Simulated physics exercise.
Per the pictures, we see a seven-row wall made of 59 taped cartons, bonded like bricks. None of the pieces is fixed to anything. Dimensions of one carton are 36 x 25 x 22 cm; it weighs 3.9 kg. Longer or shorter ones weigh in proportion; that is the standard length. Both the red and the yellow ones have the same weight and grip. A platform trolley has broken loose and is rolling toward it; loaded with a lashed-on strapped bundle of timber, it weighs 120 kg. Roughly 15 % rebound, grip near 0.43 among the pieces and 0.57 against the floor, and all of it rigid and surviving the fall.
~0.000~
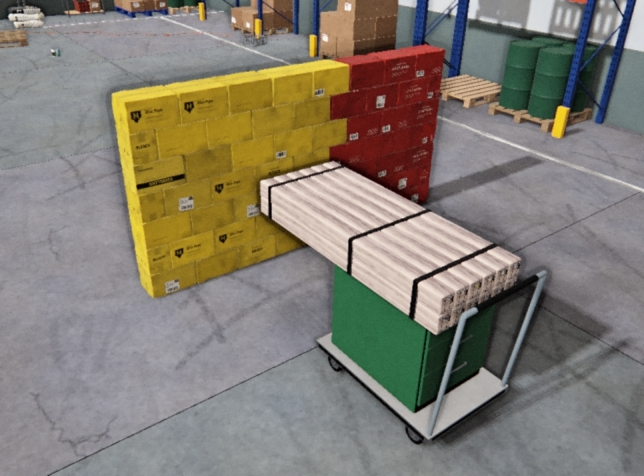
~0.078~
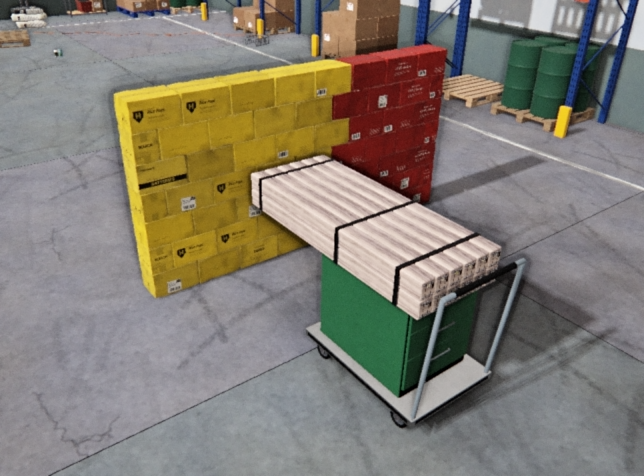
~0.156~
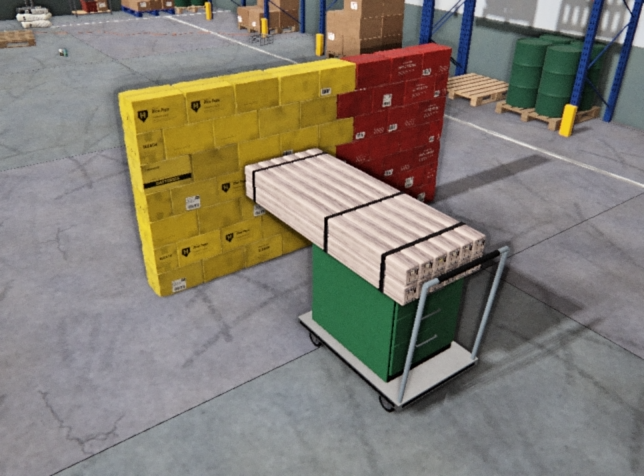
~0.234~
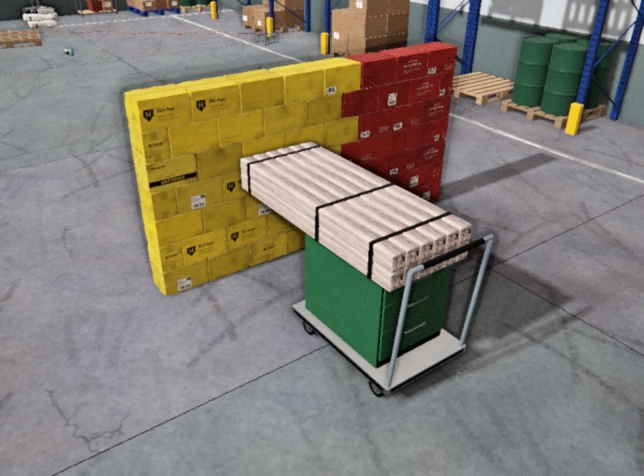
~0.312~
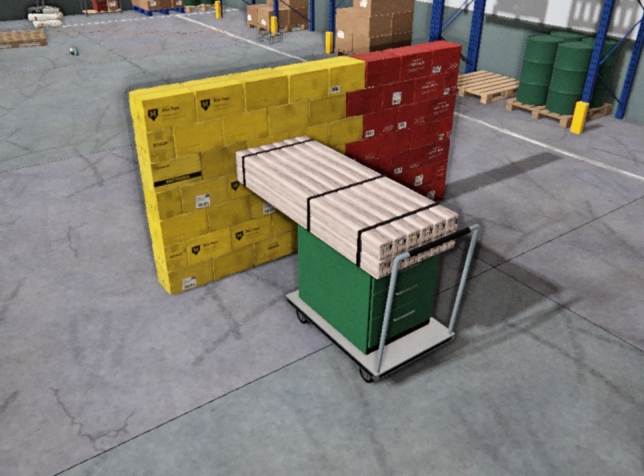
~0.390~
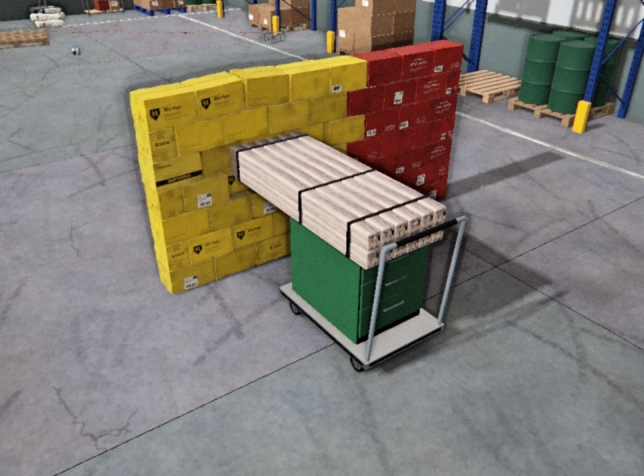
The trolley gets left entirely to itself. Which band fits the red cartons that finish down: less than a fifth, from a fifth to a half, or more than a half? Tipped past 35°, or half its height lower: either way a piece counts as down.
Less than a fifth.
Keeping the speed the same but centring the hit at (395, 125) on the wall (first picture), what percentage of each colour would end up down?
Down at the end: Red 60 percent, yellow 0 percent.
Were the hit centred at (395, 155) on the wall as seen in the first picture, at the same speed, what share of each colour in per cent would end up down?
Result - red: 60 percent, yellow: 0 percent.
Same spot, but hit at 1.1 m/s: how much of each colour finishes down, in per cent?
Result - red: 10%; yellow: 70%.
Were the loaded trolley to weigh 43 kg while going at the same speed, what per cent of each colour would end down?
Red 0, yellow 60 %.
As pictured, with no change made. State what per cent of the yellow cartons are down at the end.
For yellow, it's 40%.
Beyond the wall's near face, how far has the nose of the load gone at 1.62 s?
80 cm past it.
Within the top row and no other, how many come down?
Count: 5.
By 0.58 s, load 34 cm past the wall's line, still rolling; none of the 24 red cartons down (0 of 59 in all colours); top red carton unmoved; top yellow carton moved 7 cm.
By 0.96 s, load 73 cm past the wall's line, still rolling; none of the 24 red cartons down (5 of 59 in all colours); top red carton unmoved; top yellow carton tilted 4°.
By 1.62 s, load 81 cm past the wall's line, still rolling; none of the 24 red cartons down (11 of 59 in all colours); top red carton unmoved; top yellow carton tilted 51°, 19 cm lower.
By 2.24 s, load 81 cm past the wall's line, stopped; none of the 24 red cartons down (13 of 59 in all colours); top red carton unmoved; top yellow carton on its side.
When it is over (3.2 s), load 81 cm past the wall's line, stopped; none of the 24 red cartons down (13 of 59 in all colours); top red carton unmoved; top yellow carton on its side. That is 0 per cent. In pixels of the last frame, middles, top red carton near (376, 68), top yellow carton near (284, 187).
